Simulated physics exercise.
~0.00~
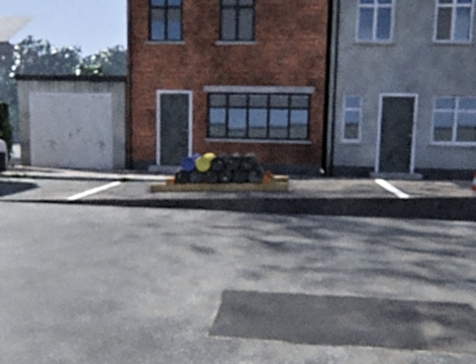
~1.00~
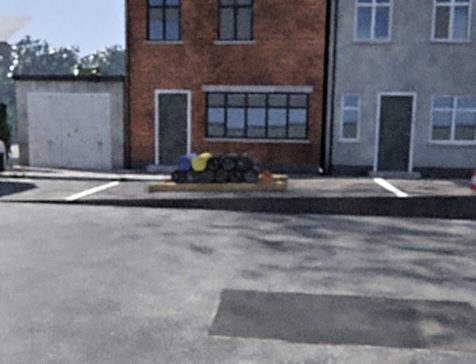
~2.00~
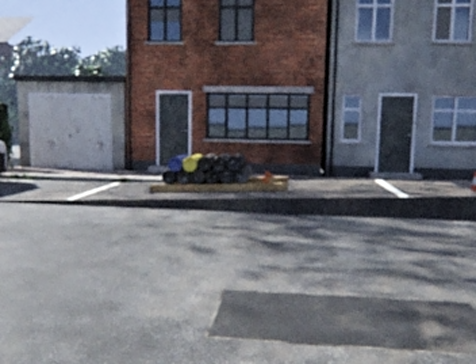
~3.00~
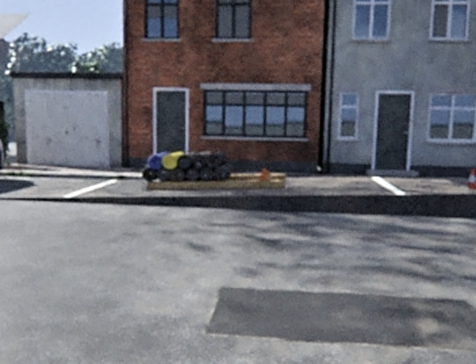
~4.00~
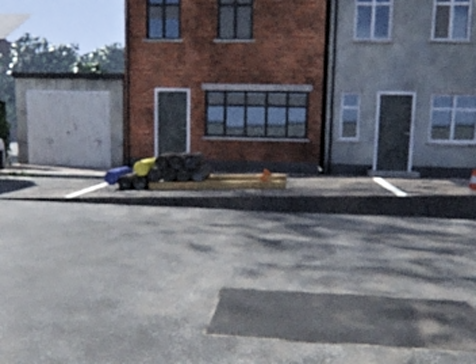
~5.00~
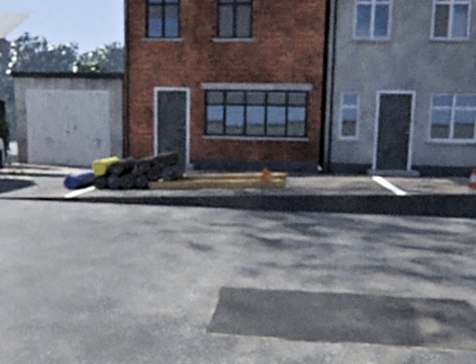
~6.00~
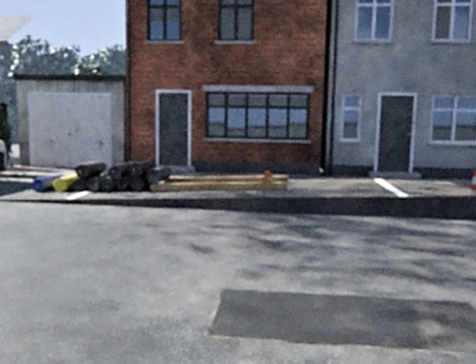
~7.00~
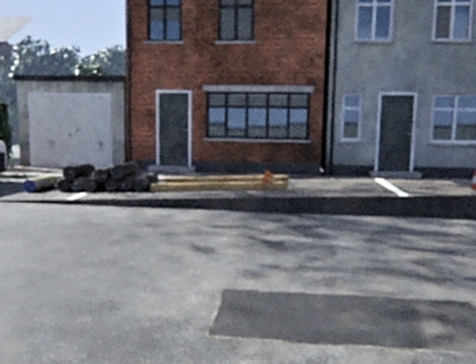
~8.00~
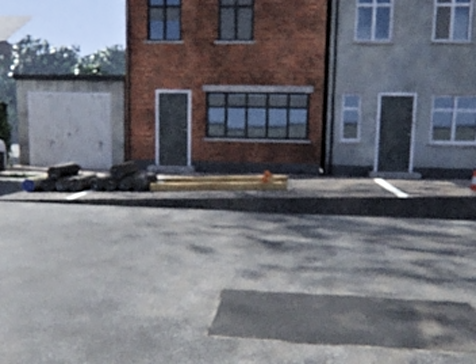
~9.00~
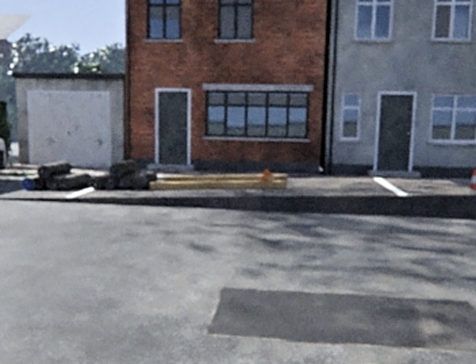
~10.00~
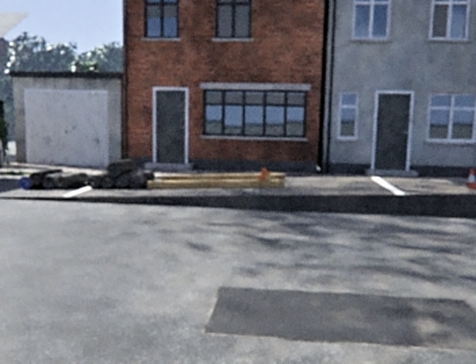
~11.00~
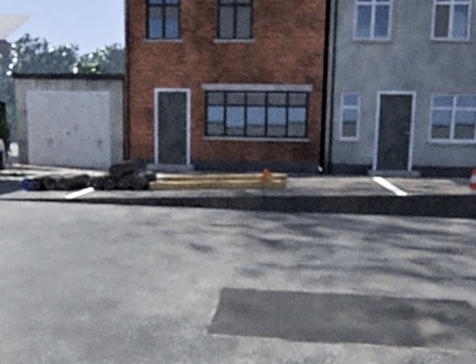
Stacked dark cylinders, one blue and one yellow, rolling left off wooden bearers outside a brick house and settling in low heaps.
